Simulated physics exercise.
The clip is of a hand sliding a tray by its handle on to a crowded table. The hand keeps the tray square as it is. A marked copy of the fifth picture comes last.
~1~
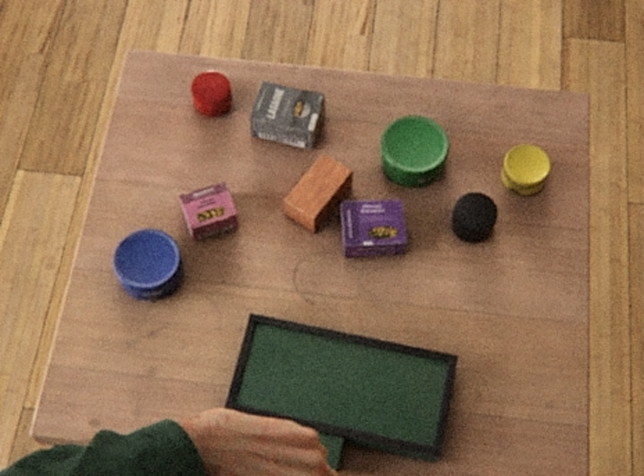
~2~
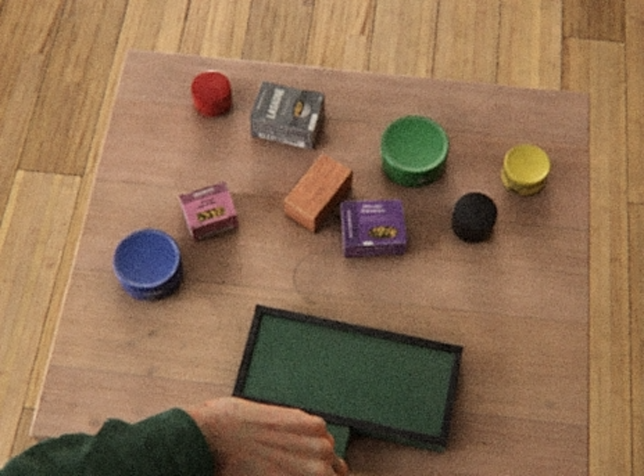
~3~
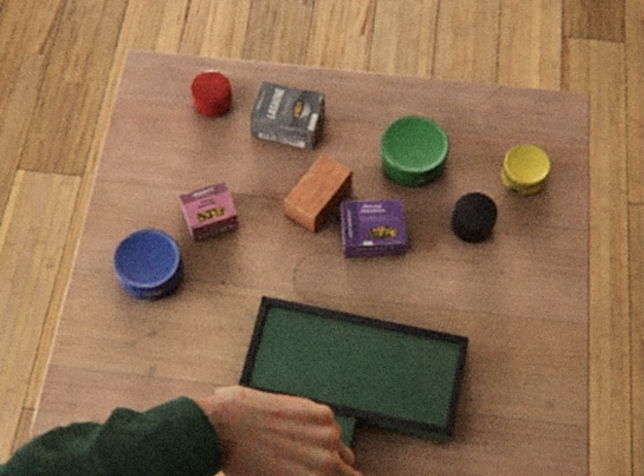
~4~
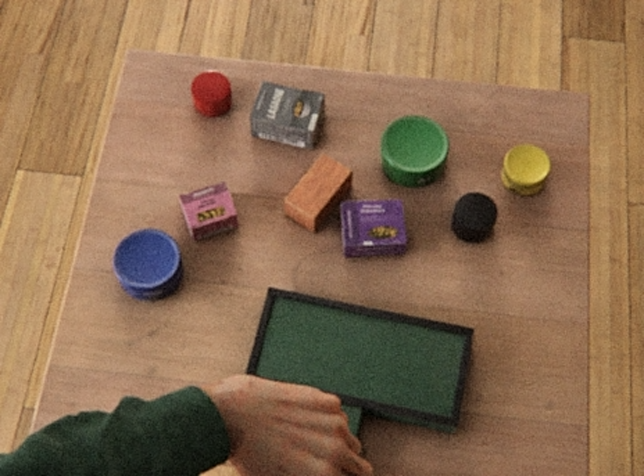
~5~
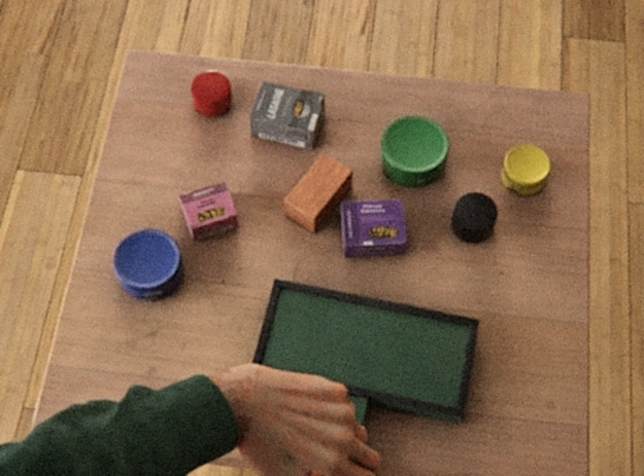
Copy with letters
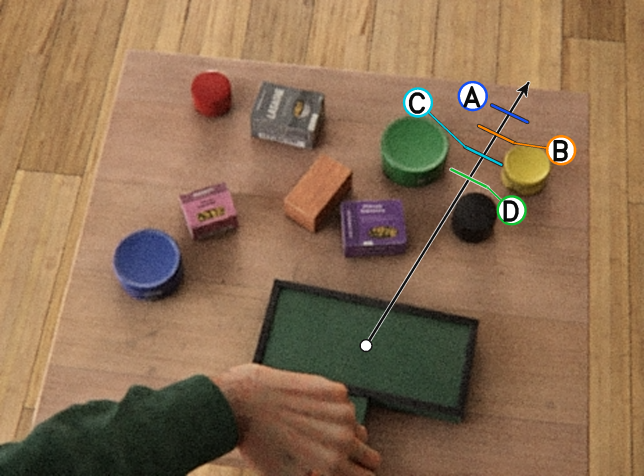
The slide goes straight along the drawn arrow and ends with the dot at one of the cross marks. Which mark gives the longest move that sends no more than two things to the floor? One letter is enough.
Up to mark B.
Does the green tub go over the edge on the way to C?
By then, yes.
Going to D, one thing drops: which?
It is the green tub.
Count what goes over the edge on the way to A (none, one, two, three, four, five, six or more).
In all, four.
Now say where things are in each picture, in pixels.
Orange block (319, 193); green tub (414, 152); yellow tub (525, 170), in the first picture.
Tray (349, 374); blue jar (149, 265), in the second picture.
Tray (354, 364); grey packet (288, 115), in the third picture.
Tray (360, 355); black tin (474, 218), in the fourth picture.
Tray (366, 346); orange block (319, 193); green tub (414, 152); yellow tub (525, 170), in the fifth picture.
On the marked copy, A at (510, 114); B at (497, 134); C at (484, 156); D at (469, 178); the arrow from (366, 346) to (528, 83); the white dot at (366, 346).
With B. Early on, tray (415, 270); orange block (322, 174); purple packet (393, 198).
Further on, tray (462, 194); green tub (437, 78); yellow tub (538, 148).
At the end, tray (495, 141); green tub over the edge; purple packet (468, 77); one fallen.
As for the rest, A drops four; C is within the limit but short; D is within the limit but short.
